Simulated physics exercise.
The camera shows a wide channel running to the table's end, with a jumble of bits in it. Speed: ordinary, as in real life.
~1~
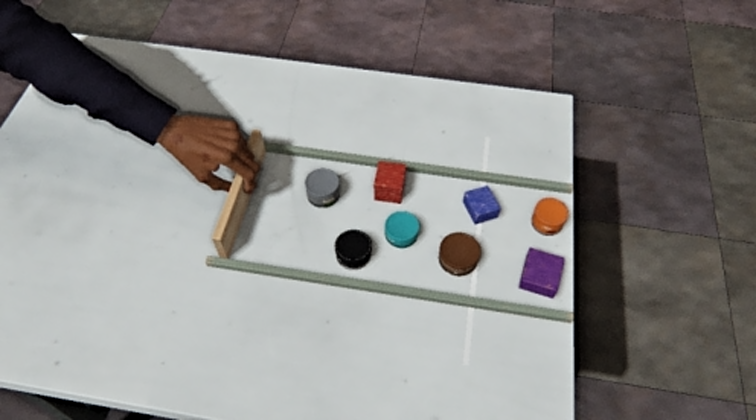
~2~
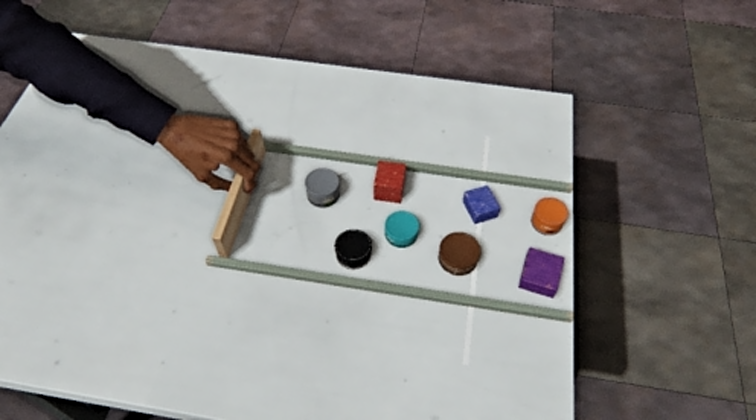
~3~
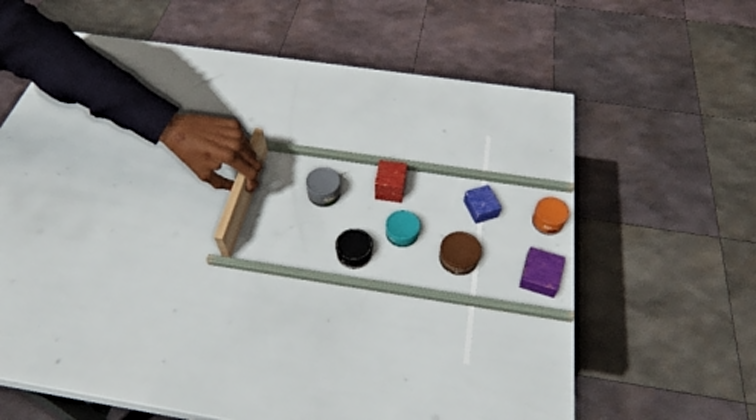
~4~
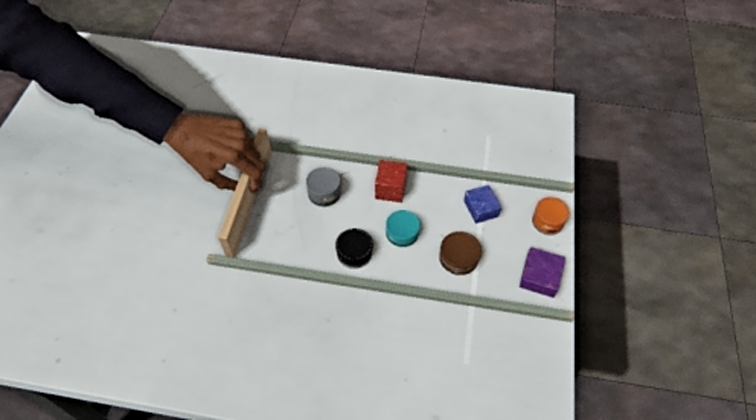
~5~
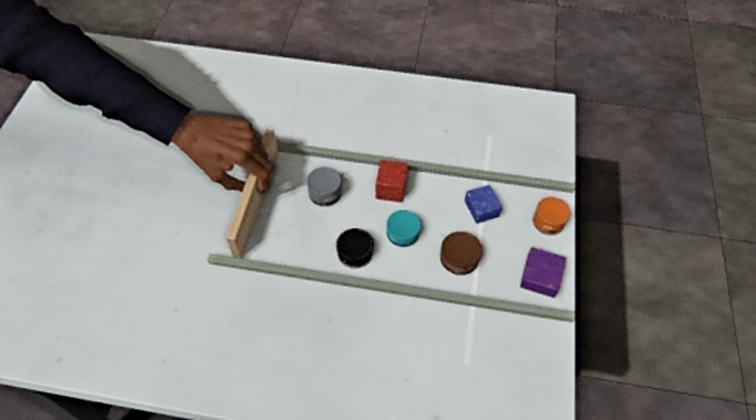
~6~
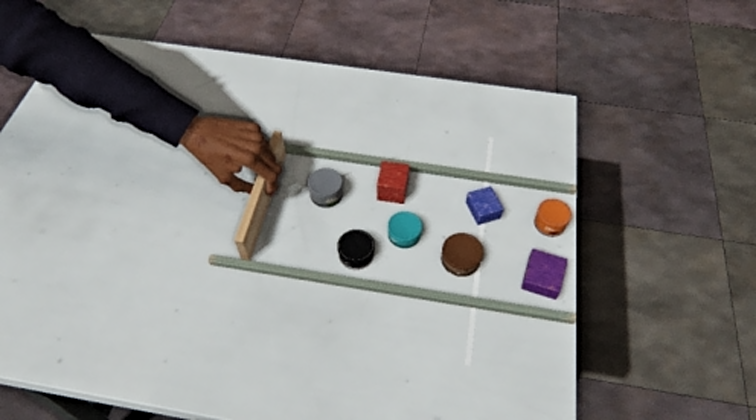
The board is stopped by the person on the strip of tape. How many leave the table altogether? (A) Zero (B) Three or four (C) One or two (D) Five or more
(A) Zero.
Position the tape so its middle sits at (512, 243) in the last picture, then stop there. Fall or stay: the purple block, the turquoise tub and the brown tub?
The purple block topples down; the turquoise tub stays put; the brown tub stays put.
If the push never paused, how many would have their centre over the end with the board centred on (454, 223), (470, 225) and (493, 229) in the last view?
The numbers past the end are 0, 0 and 1.
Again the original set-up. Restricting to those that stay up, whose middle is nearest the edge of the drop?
Purple block.
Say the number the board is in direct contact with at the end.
It touches 4.
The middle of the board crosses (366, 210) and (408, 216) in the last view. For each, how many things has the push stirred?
In order, the tallies are 3 and 5.
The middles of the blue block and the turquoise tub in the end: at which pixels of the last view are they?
The blue block at (531, 216), the turquoise tub at (498, 245).
Soon after, none off yet; orange tin at rest near (552, 218); purple block at rest near (544, 274); blue block at rest near (484, 206).
At rest, the number that fall off is zero.
